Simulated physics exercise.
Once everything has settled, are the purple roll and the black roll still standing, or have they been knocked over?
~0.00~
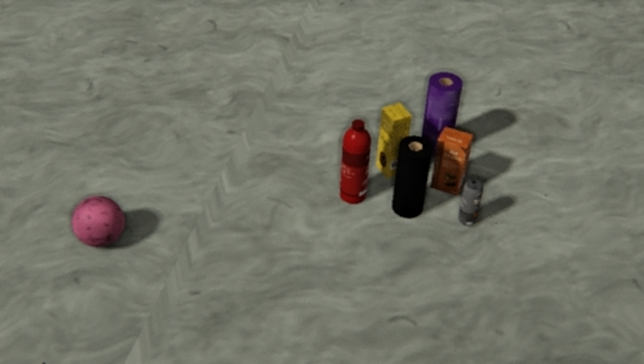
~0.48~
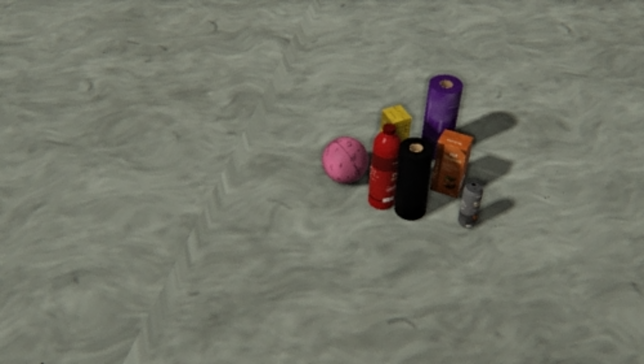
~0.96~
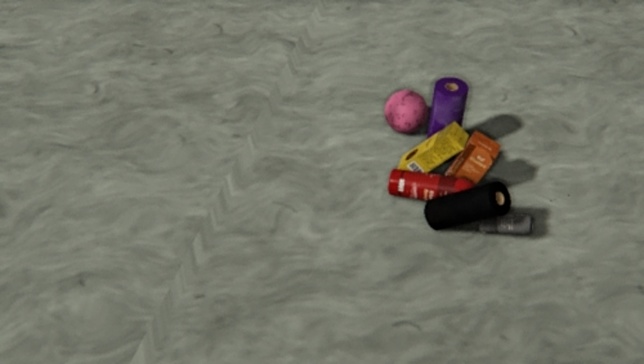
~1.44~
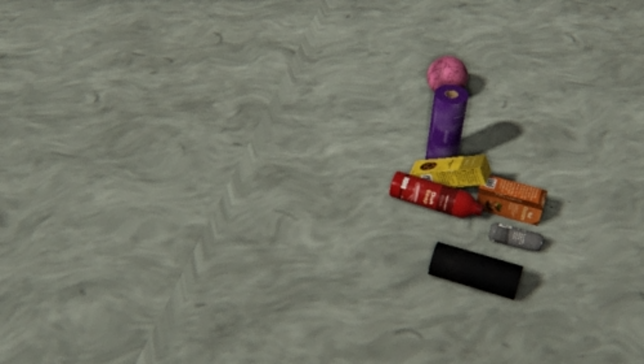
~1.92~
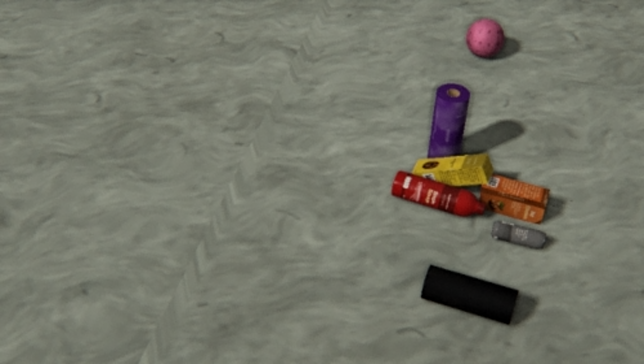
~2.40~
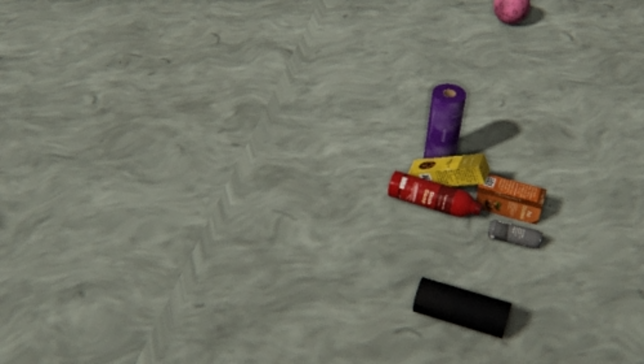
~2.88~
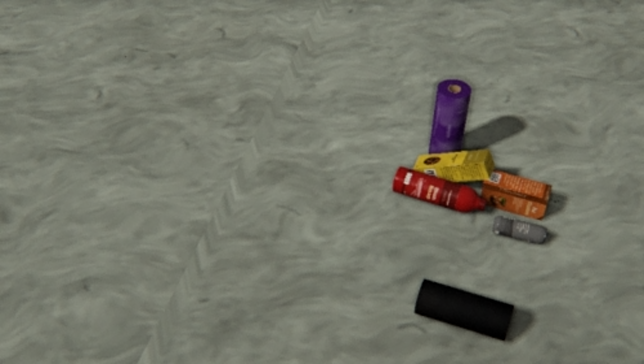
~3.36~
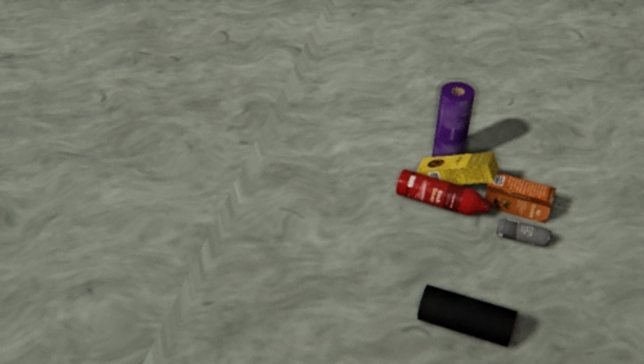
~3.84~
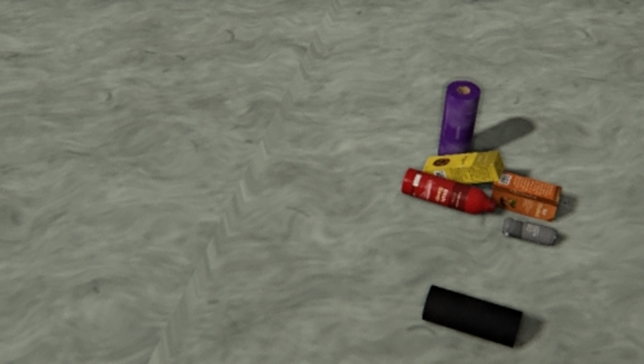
The purple roll is still standing where it was, but the black roll has toppled and lies on its side nearer the bottom.
On a grey, streaky floor, a pink ball rolled in from the left and ran into a cluster of upright objects, then rolled away out of view at the top, leaving the purple roll standing and the other five lying on their sides.
